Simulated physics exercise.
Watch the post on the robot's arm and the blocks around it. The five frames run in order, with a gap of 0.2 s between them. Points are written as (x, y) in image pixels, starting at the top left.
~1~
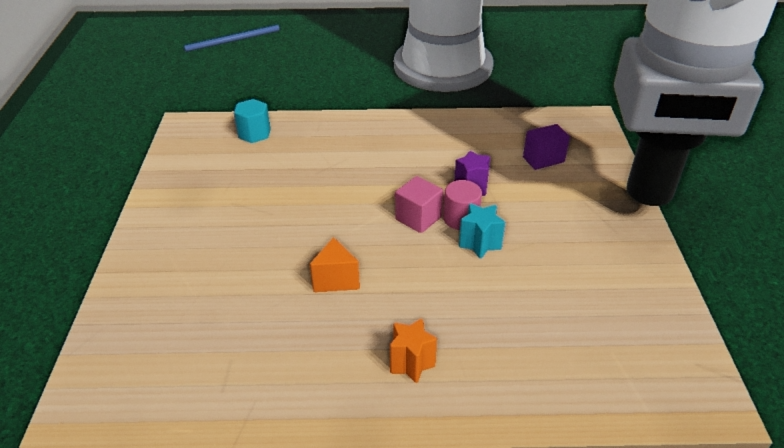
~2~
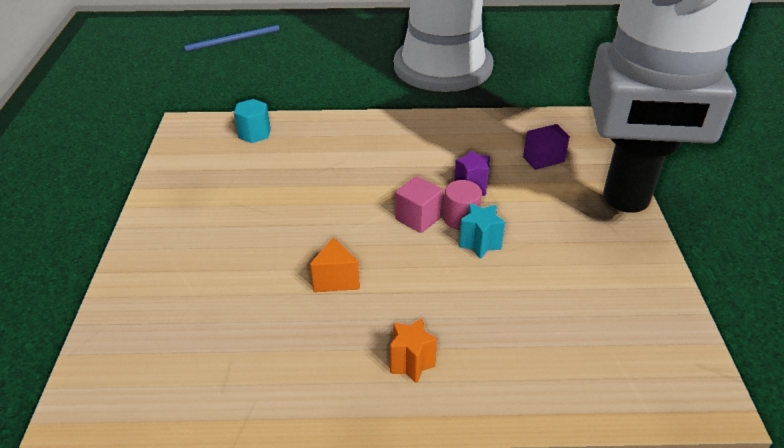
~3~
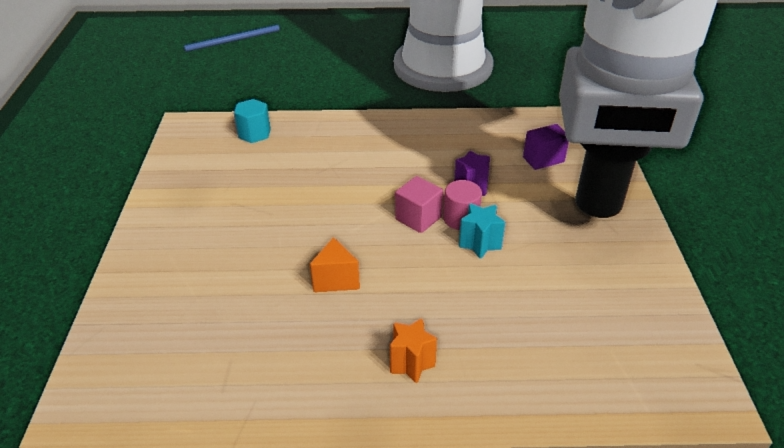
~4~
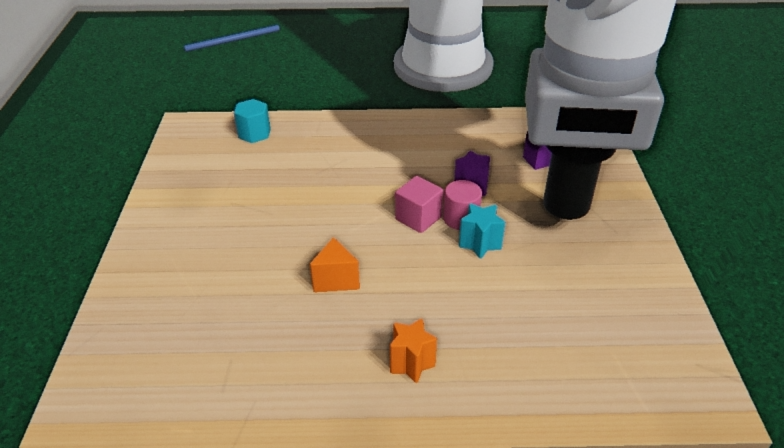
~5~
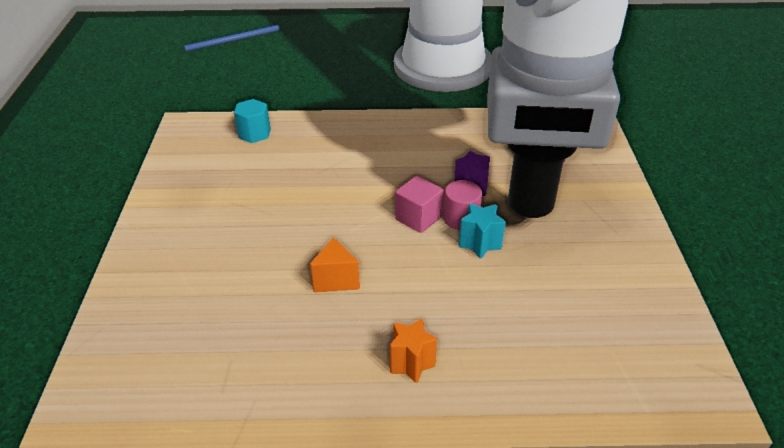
On a wooden tabletop, a robot arm's black post slides left past a purple block toward a still cluster of colourful blocks.
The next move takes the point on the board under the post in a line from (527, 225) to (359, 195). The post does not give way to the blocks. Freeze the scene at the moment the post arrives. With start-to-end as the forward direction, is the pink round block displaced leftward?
Going by the path, no.
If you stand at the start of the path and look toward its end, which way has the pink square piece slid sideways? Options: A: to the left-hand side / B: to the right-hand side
A
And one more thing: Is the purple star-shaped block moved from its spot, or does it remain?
The purple star-shaped block will stay where it is.
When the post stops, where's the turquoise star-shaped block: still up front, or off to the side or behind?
The post will have lost it.
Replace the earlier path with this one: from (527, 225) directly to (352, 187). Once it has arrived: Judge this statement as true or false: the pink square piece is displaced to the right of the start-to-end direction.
The statement is incorrect.
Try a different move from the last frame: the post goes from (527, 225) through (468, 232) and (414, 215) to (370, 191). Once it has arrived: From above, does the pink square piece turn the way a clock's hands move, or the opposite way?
It is turned anticlockwise.
What follows on the original path. One third of the way, post (470, 195); pink square piece (394, 186), turned 45° anticlockwise; pink round block (430, 181); turquoise star-shaped block (471, 216), turned 50° anticlockwise.
Two thirds of the way, post (413, 185); pink square piece (361, 186), turned 95° anticlockwise; pink round block (378, 166); turquoise star-shaped block (471, 216), turned 55° anticlockwise.
At the end, post (358, 176); pink square piece (342, 192), turned 110° anticlockwise; pink round block (334, 150); purple star-shaped block not moved; turquoise star-shaped block (471, 216), turned 55° anticlockwise.
